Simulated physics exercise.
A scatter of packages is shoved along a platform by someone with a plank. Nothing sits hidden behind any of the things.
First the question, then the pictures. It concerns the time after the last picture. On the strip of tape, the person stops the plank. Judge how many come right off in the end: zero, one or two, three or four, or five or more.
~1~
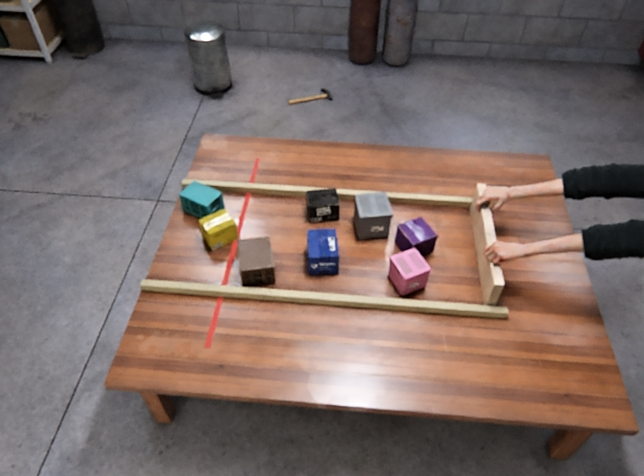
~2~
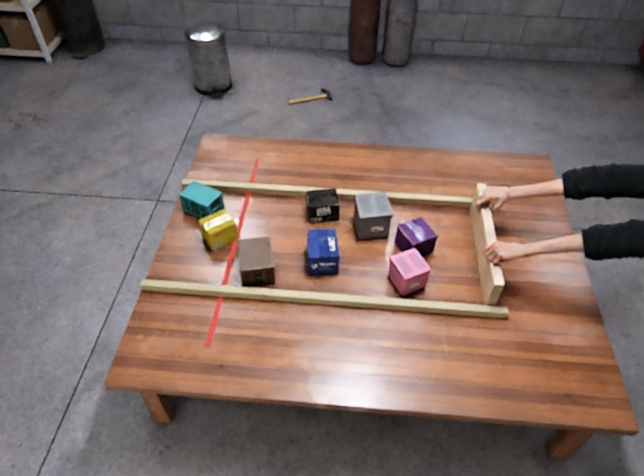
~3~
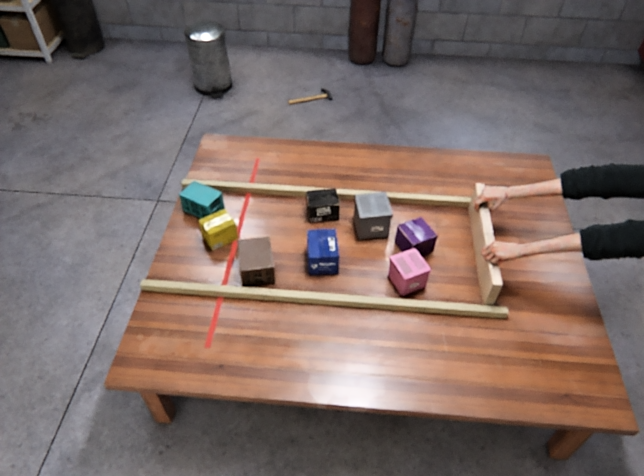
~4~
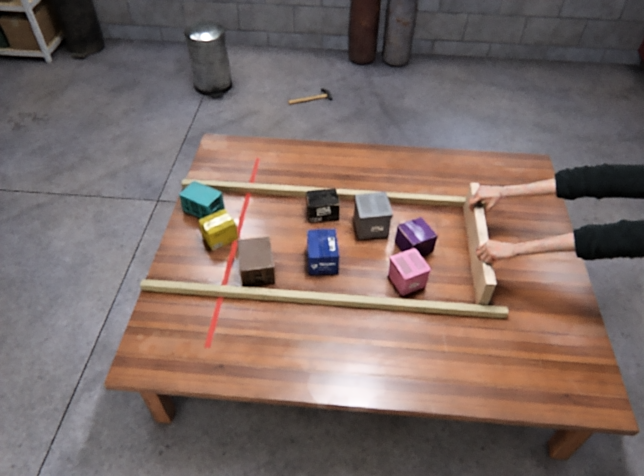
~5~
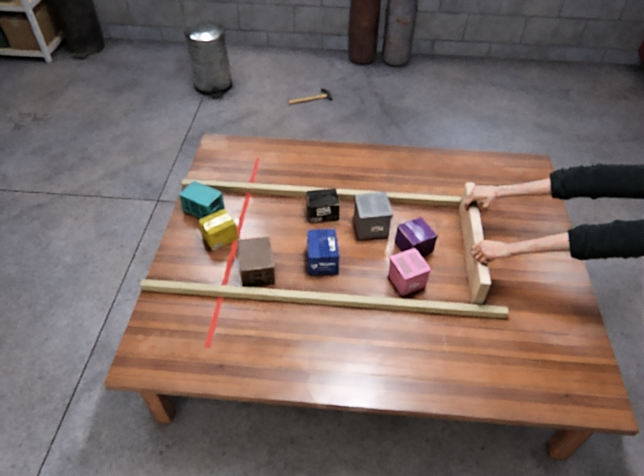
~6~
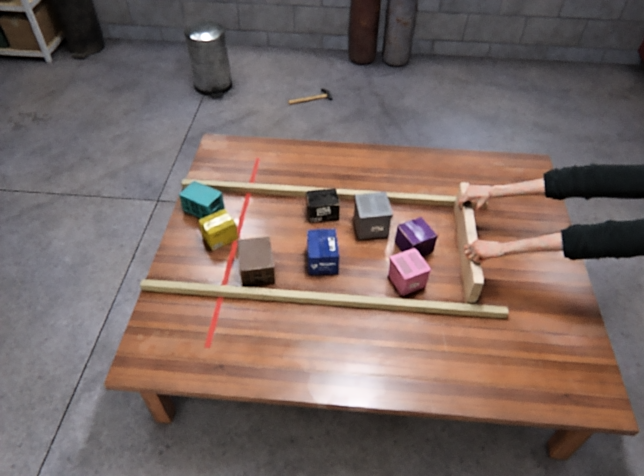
I expect only one or two to drop off the edge.
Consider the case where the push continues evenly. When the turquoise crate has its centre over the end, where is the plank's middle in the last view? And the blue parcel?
The middle sits near (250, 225) for the first and near (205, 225) for the other.
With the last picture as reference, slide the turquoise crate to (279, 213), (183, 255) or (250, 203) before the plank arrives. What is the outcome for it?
In that order, it stays on; falls; comes down.
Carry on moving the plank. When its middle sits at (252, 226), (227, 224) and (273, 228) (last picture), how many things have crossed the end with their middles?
Counts by place: 0 / 2 / 0.
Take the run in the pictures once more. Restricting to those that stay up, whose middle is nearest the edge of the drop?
The brown crate.
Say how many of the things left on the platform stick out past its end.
That comes to 1 of them.
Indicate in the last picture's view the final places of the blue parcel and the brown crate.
Around (189, 242), then around (153, 257).
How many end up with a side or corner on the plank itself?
Count: 3.
Soon after, none off yet; turquoise crate at rest near (202, 201); yellow parcel at rest near (219, 230); brown crate at rest near (256, 262).
In the end, the number that fall off is one or two; gone, turquoise crate.
